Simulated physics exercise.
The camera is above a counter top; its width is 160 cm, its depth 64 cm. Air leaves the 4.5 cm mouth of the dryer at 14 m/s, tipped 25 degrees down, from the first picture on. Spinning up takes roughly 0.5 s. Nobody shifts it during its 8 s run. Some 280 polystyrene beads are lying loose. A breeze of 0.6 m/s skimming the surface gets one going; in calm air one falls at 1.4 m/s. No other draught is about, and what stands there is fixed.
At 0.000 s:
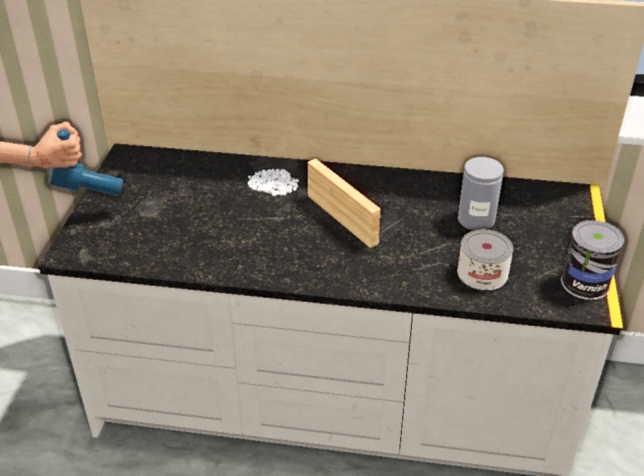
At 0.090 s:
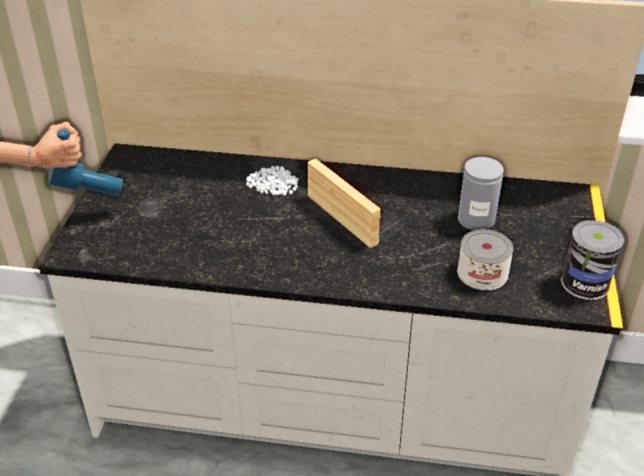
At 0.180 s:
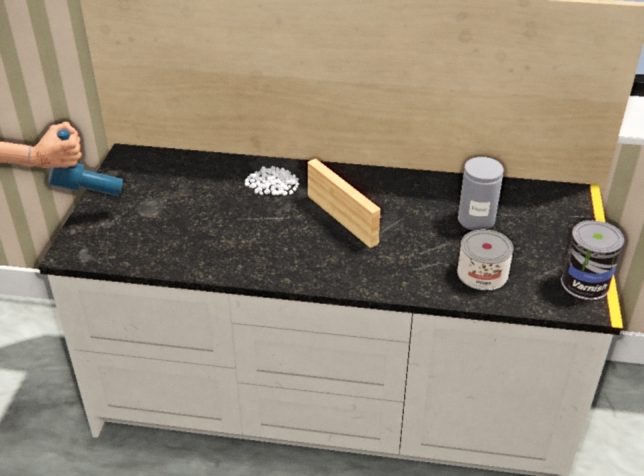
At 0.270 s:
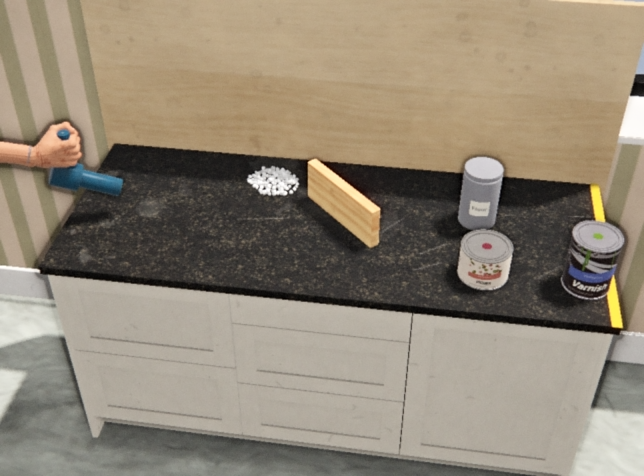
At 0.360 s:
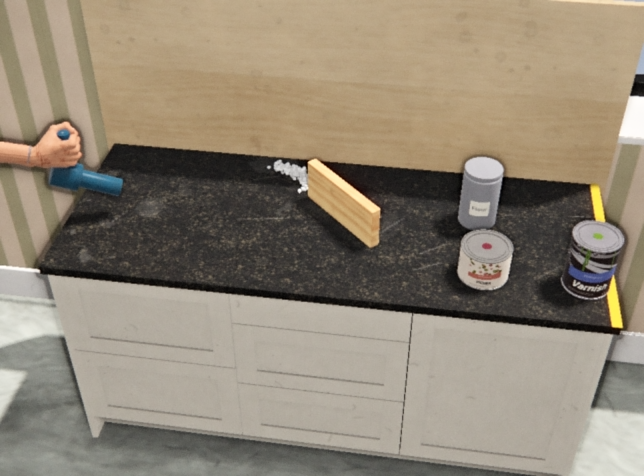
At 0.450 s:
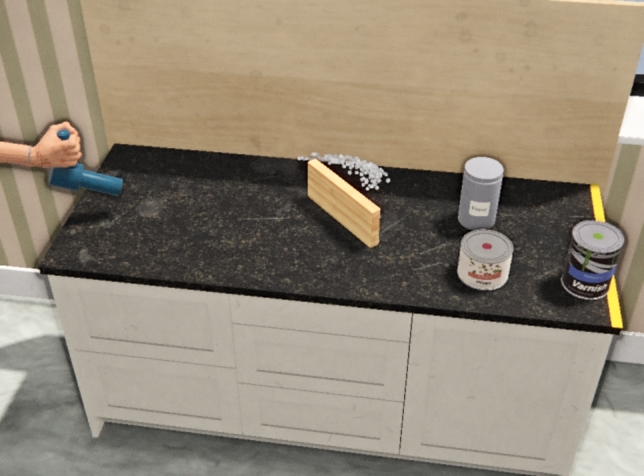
In this clip, a hand holds a blue dryer at the left of a dark countertop while a pile of white beads lies still, then the beads shift right, passing behind a wooden board and spreading out beyond it.
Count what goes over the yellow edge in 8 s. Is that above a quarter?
As for a quarter going over the yellow edge: Yes.
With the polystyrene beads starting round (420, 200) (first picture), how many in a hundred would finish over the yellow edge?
It would be near 50 %.
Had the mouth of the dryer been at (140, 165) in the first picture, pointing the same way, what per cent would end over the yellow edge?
Then about 60 %.
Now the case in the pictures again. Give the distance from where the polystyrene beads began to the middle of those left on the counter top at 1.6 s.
About 85 cm.
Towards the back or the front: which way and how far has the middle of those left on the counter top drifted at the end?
To the front, by about 5 cm.
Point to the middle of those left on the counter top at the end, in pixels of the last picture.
Near (554, 215).
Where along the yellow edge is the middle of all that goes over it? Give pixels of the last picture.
At about (601, 203).
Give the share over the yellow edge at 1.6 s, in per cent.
Near 40 %.
After 1.6 s the count stands so, 36 % are over the yellow edge; the middle of those still in play is near (549, 214).
After 2.6 s the count stands so, 41 % are over the yellow edge; the middle of those still in play is near (549, 210).
After 4.4 s the count stands so, 60 % are over the yellow edge; the middle of those still in play is near (552, 215).
After 8.0 s, at the end, 77 % are over the yellow edge; the middle of those still in play is near (554, 215).
